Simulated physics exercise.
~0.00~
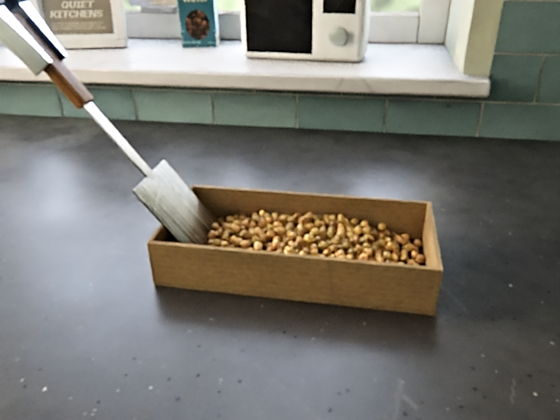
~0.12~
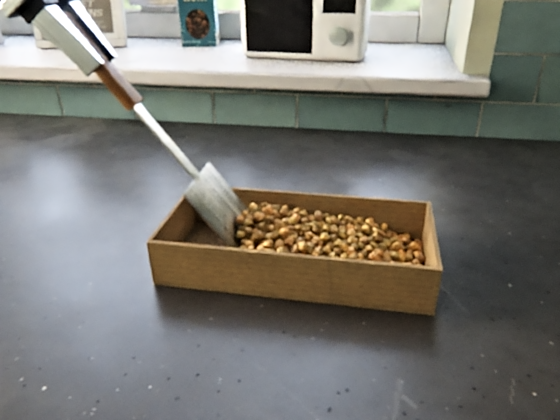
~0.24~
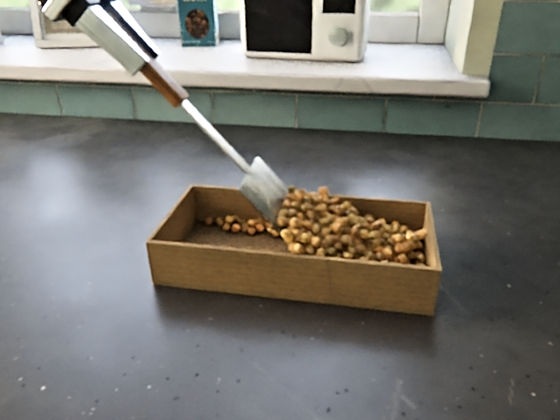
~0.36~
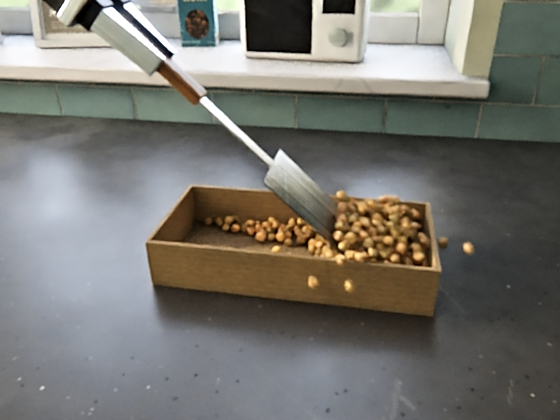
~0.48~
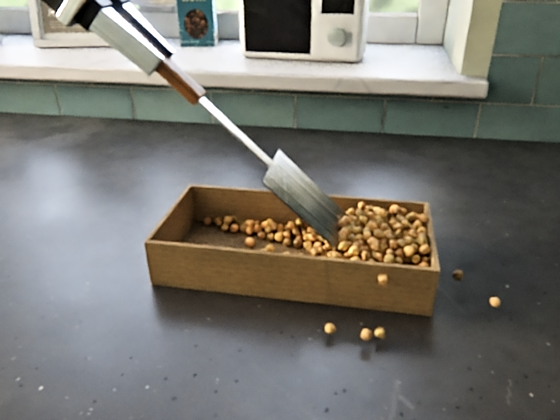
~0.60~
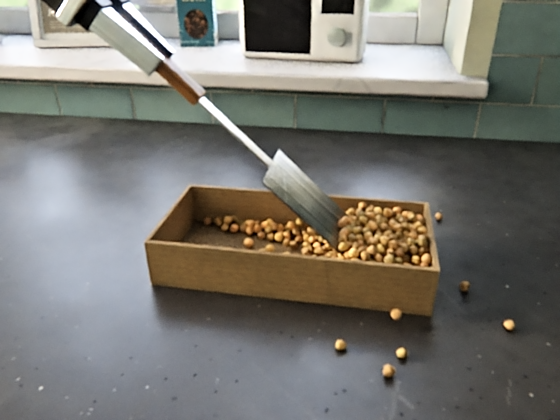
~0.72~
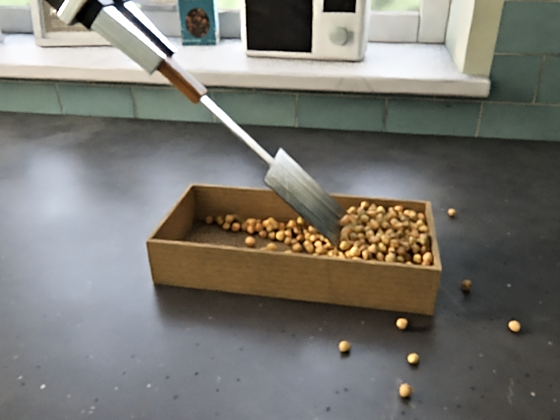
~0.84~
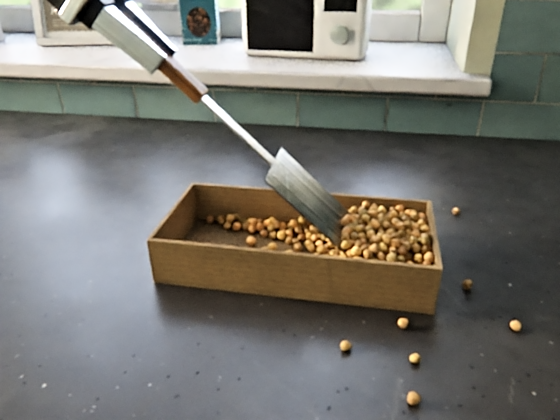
A spatula held by a robotic arm pushed dried chickpeas rightward along a wooden trough, piling them up before stopping abruptly. A few tumbled over the edge and rolled across the dark counter, while most stayed heaped at the right end.
